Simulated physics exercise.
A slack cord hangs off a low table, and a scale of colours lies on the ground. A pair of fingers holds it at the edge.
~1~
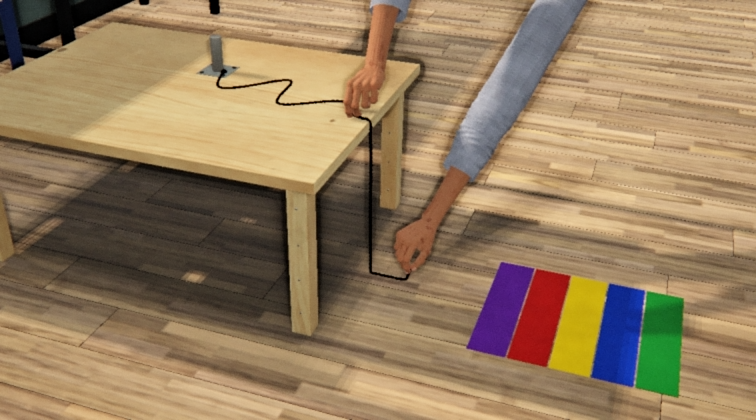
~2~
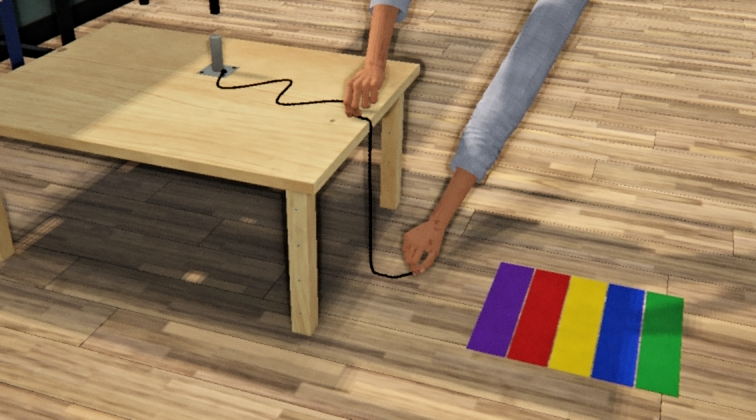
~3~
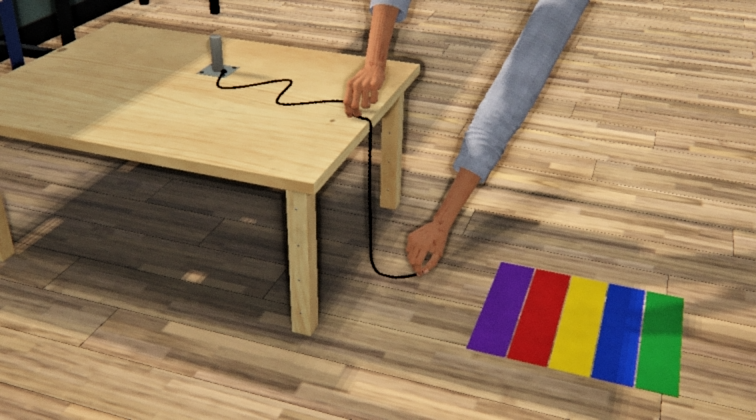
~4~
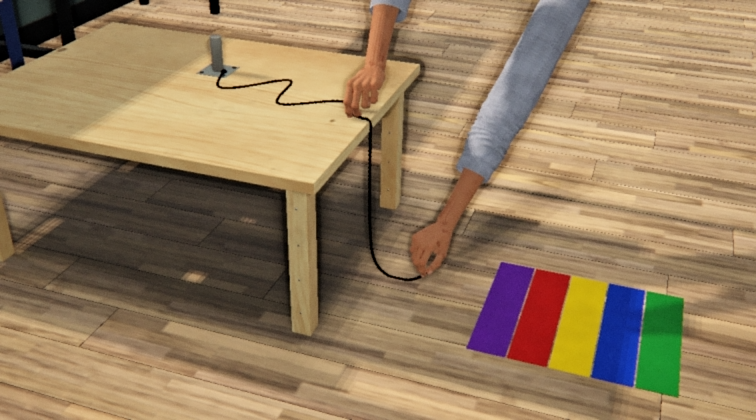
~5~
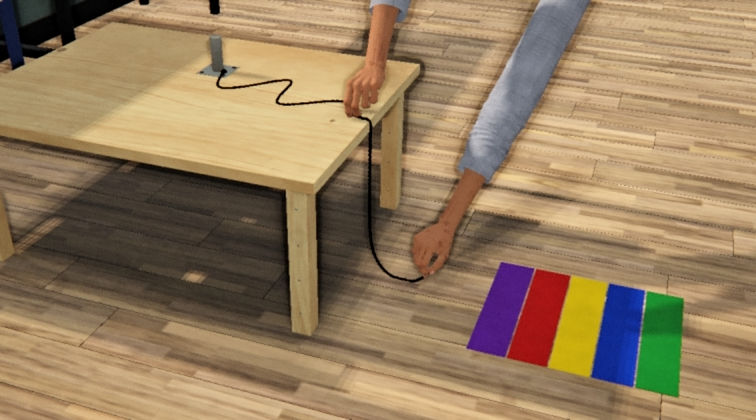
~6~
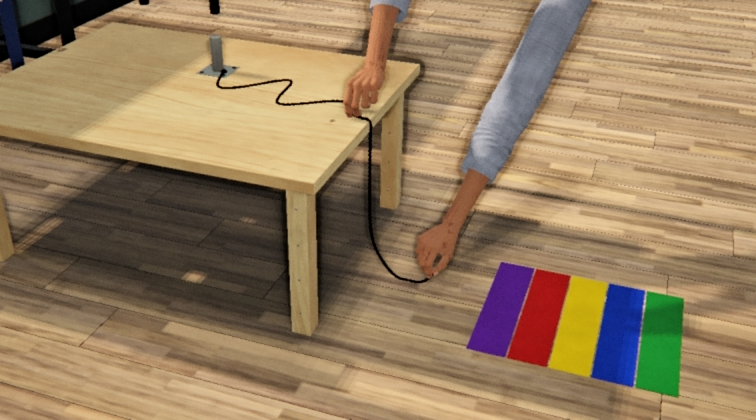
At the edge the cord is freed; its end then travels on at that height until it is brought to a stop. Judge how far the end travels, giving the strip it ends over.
It ends over the green strip.
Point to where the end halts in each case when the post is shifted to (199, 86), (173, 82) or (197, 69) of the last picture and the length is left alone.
Around (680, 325), then (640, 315), then (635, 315).
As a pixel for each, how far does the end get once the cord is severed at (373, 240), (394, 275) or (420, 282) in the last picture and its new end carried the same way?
Near (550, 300), (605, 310) and (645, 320).
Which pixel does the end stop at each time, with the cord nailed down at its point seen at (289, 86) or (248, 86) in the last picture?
Taking the tries in turn, you get (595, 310) and then (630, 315).
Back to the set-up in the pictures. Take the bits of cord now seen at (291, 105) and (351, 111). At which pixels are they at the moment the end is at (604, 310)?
Approx. (378, 119); approx. (405, 189).
Soon after, end near (604, 310); over blue.
Then, end near (644, 318); over blue.
At full stretch, end near (668, 323); over green. The green one.
